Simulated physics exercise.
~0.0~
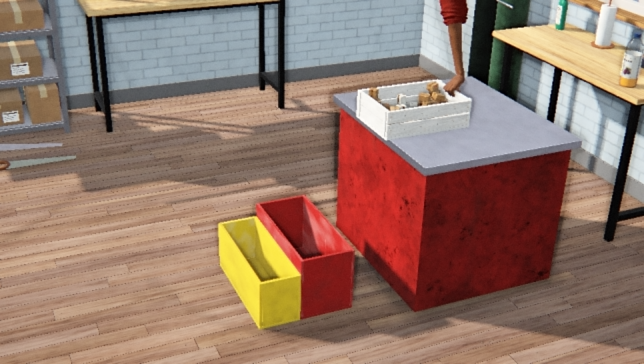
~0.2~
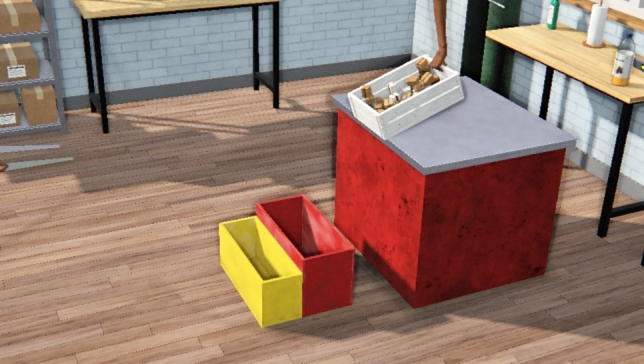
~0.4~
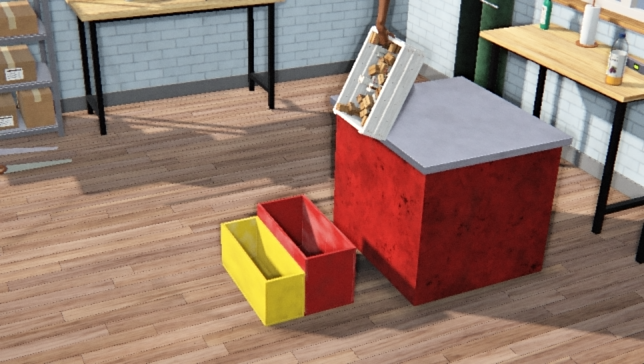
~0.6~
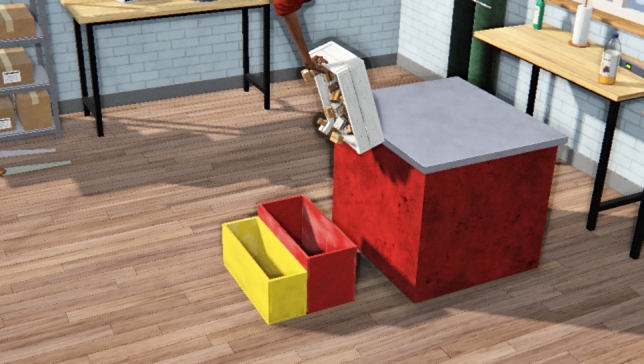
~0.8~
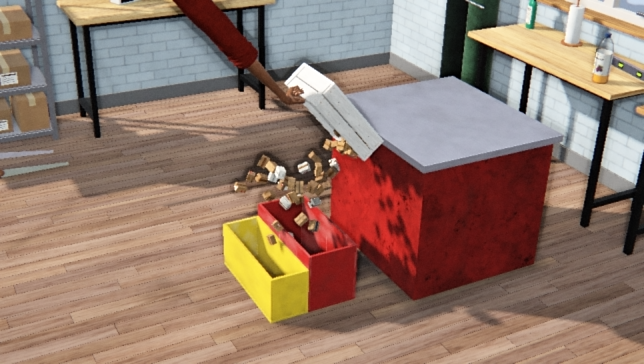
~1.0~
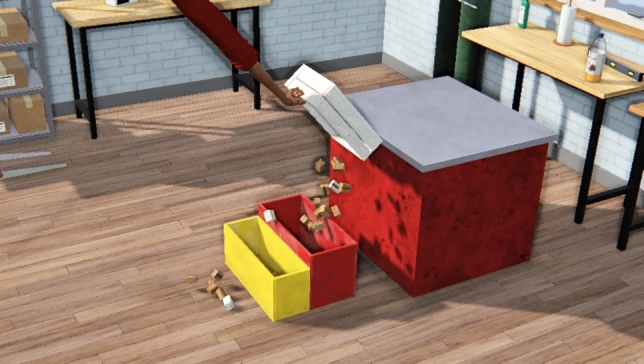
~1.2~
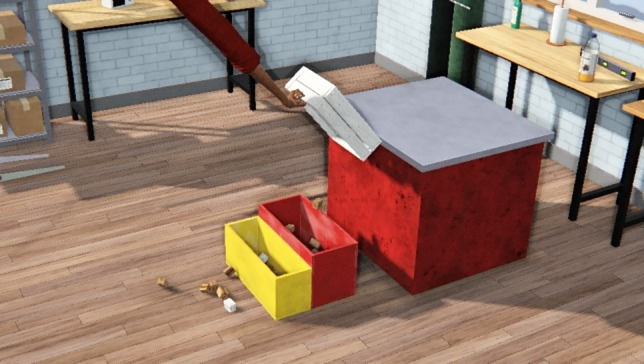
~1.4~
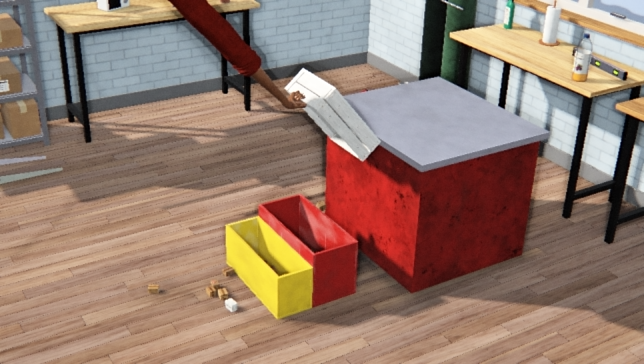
A hand tipped a white crate of small parcels over the left edge of a red bench until they tumbled out, most dropping into the red tote, some into the yellow bin, and a few ending up scattered on the wooden floor beyond.
